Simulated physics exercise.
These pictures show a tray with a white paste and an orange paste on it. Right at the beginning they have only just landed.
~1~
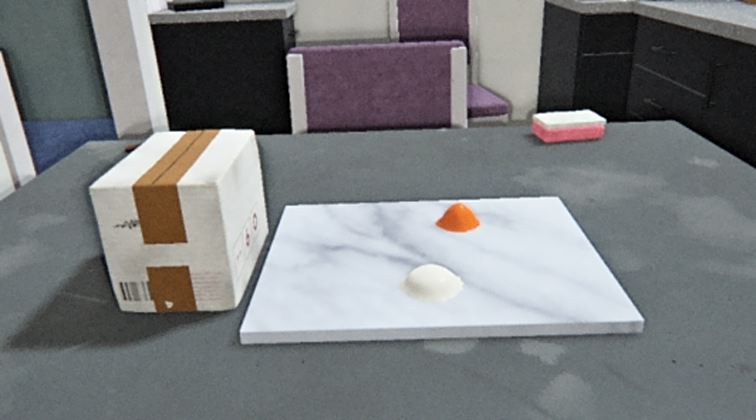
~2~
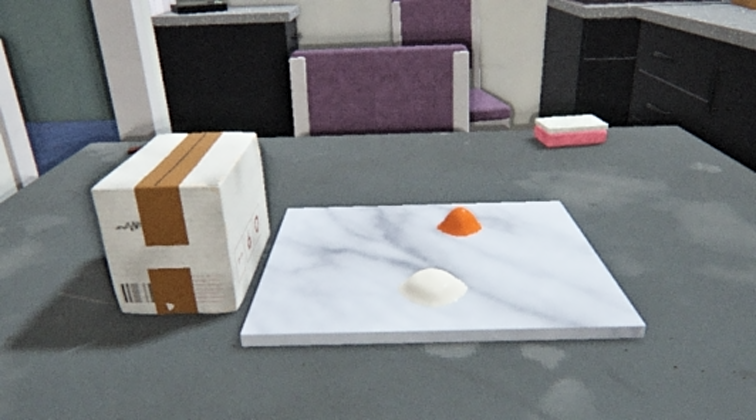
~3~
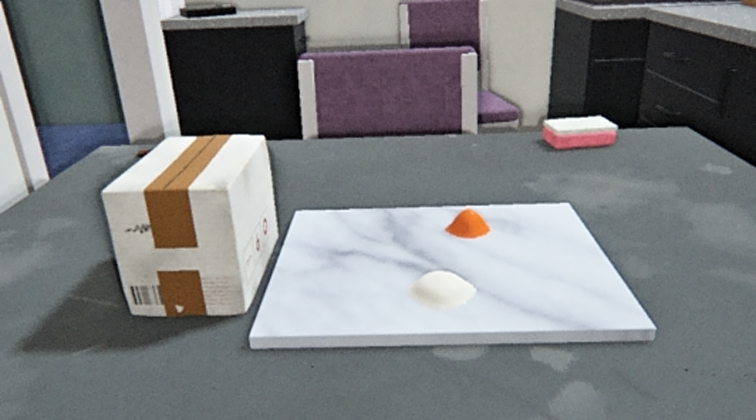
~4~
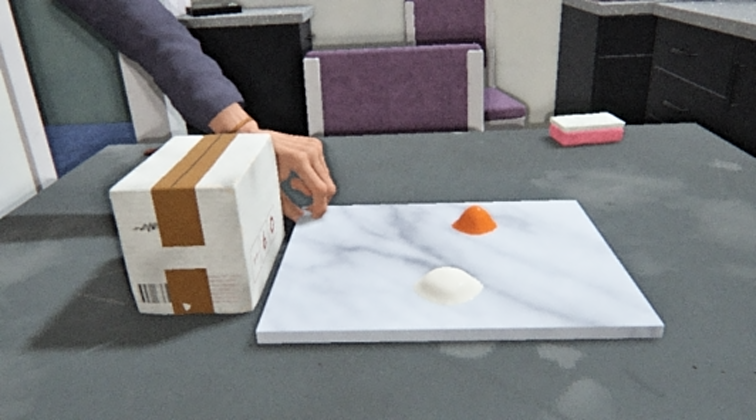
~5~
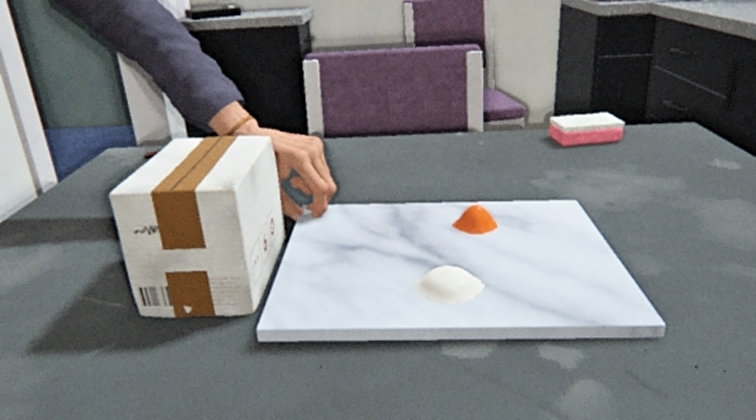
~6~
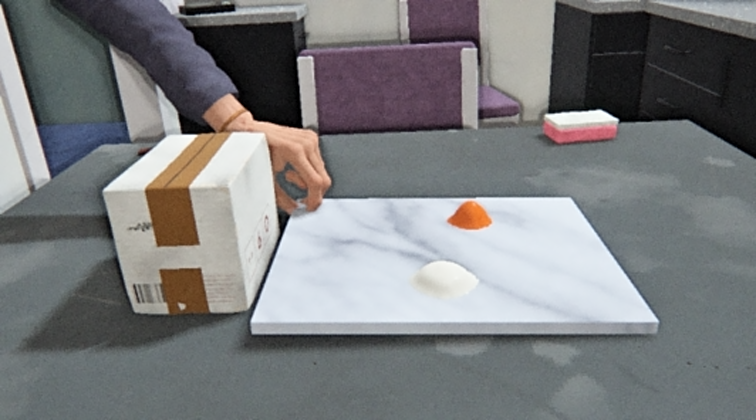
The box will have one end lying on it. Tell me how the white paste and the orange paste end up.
It turns out the white paste hangs on and the orange paste hangs on.
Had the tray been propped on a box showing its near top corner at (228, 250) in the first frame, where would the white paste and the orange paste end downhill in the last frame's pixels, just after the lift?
(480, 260) and (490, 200).
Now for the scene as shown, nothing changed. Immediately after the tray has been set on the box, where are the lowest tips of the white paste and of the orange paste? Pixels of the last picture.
I'd say close to (493, 226) for the first and close to (505, 186) for the second.
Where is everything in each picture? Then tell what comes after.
The tray lies flat; white paste (431, 277) a mound; orange paste (458, 213) a tall heap; box (165, 253), in the first picture.
They settle; white paste (432, 281) a mound; orange paste (460, 216) a tall heap, in the second picture.
At rest; white paste (441, 284) a mound; orange paste (468, 219) a tall heap, in the third picture.
A hand takes the end; white paste (447, 280) a mound; orange paste (475, 215) a tall heap, in the fourth picture.
The end is rising; white paste (448, 278) a mound; orange paste (476, 214) a tall heap, in the fifth picture.
The tray slopes by about 2°; white paste (444, 273) a mound; orange paste (471, 210) a tall heap; box (178, 255), in the sixth picture.
Soon after, slope about 24°; the white paste has not moved; the orange paste has not moved.
Later, the white paste has not moved; the orange paste has not moved.
In the end, slope about 24°; the white paste has not moved; the orange paste has not moved.
